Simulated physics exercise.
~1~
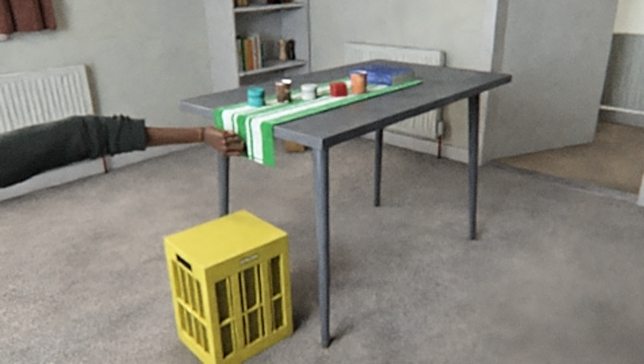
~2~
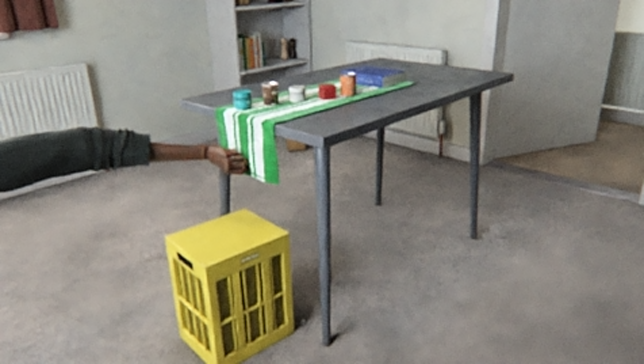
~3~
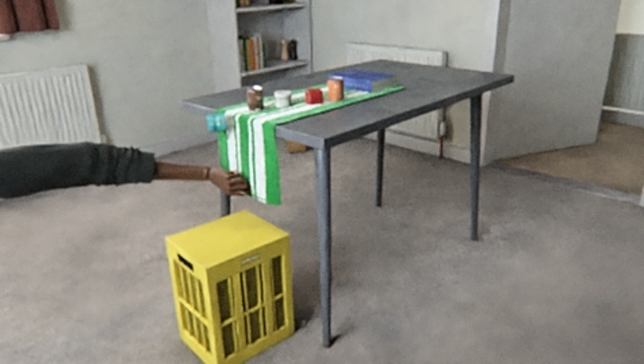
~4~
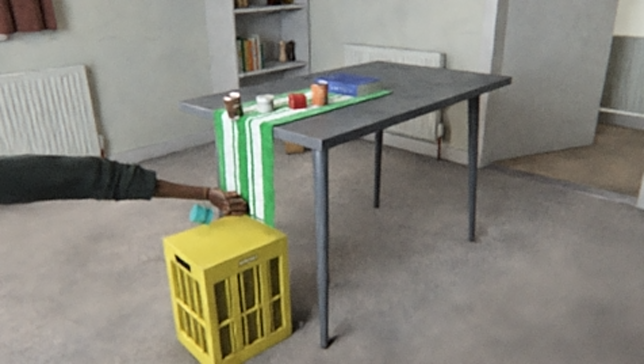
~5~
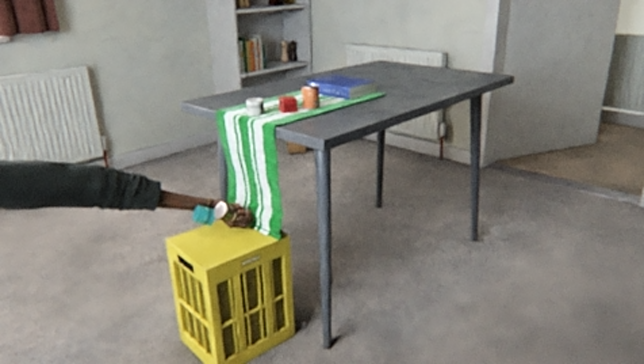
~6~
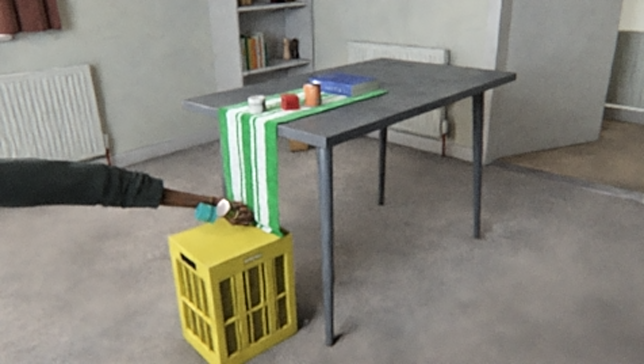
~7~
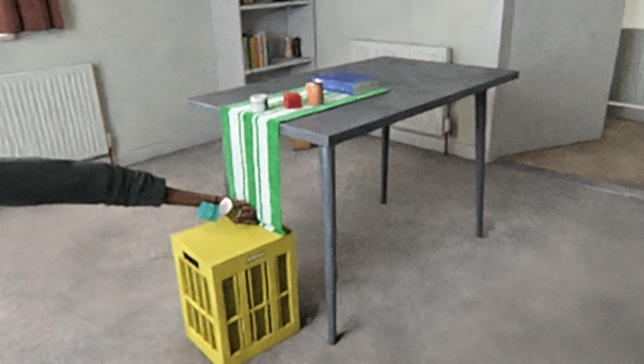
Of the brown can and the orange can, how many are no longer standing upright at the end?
One of them is no longer upright. The brown can ends up tipped over on the yellow crate, while the orange can still stands on the table.
